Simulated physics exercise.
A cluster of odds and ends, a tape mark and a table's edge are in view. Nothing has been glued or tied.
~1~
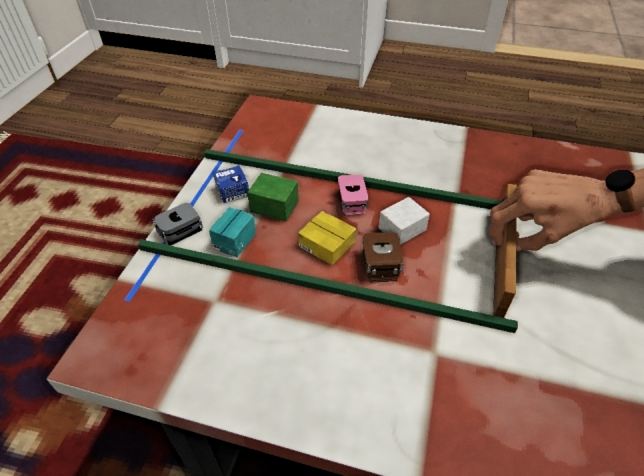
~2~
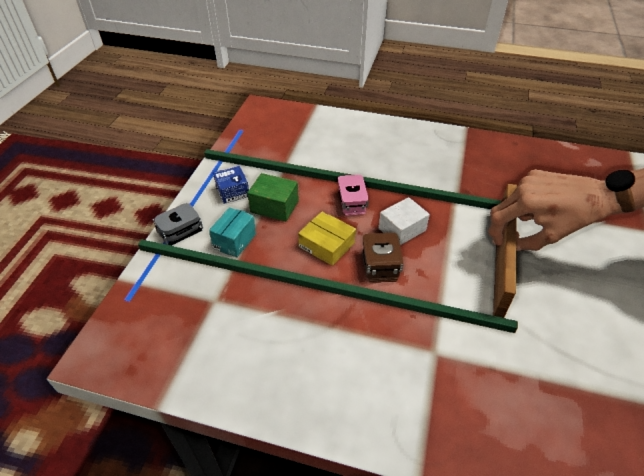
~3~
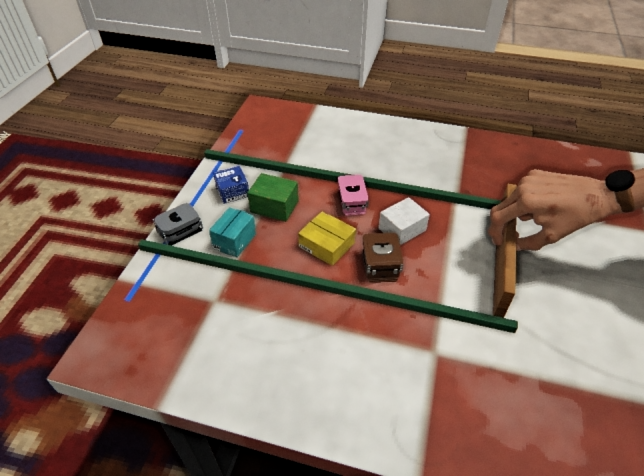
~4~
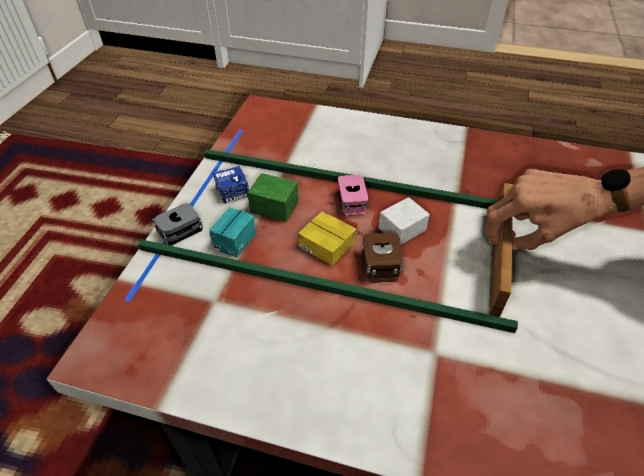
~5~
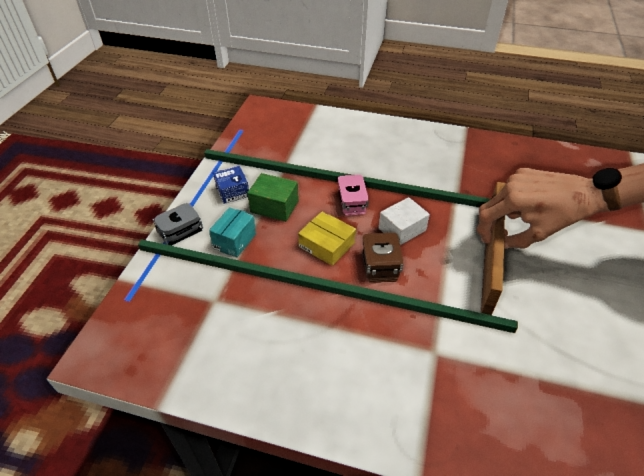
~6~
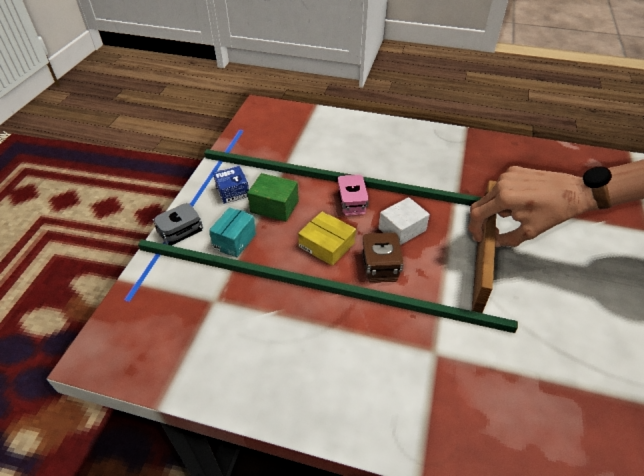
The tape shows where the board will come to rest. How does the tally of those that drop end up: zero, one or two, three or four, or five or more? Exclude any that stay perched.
The tally ends at five or more.
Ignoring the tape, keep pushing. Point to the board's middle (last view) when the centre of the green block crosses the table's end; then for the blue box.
I'd put it close to (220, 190), and close to (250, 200) for the other one.
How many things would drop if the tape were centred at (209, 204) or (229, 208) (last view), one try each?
Respectively 5 and 3.
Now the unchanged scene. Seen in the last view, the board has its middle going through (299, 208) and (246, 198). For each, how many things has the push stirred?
Tally: 8; 8.
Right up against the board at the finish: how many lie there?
The count in contact is 2.
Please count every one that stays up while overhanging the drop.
3 overhanging.
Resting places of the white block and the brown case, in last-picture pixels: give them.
Result: One about (182, 187), other about (164, 211).
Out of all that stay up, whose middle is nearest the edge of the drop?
The foremost one is the pink case.
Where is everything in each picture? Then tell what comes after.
In the first frame, grey case (178, 224); blue box (232, 184); turquoise box (233, 232); board (506, 247); tape (194, 201).
In the second frame, blue box (232, 184); yellow box (327, 238).
In the third frame, turquoise box (233, 232); brown case (382, 257).
In the fourth frame, grey case (179, 225); white block (404, 222).
In the fifth frame, blue box (232, 184); green block (274, 197).
In the sixth frame, grey case (179, 225); blue box (232, 184); turquoise box (233, 232); board (486, 243); tape (194, 201).
Soon after, none off yet; grey case at rest near (179, 225); blue box at rest near (232, 184); turquoise box at rest near (233, 232).
At rest, the number that fall off is five or more; fallen, yellow box, green block, turquoise box, blue box and grey case.
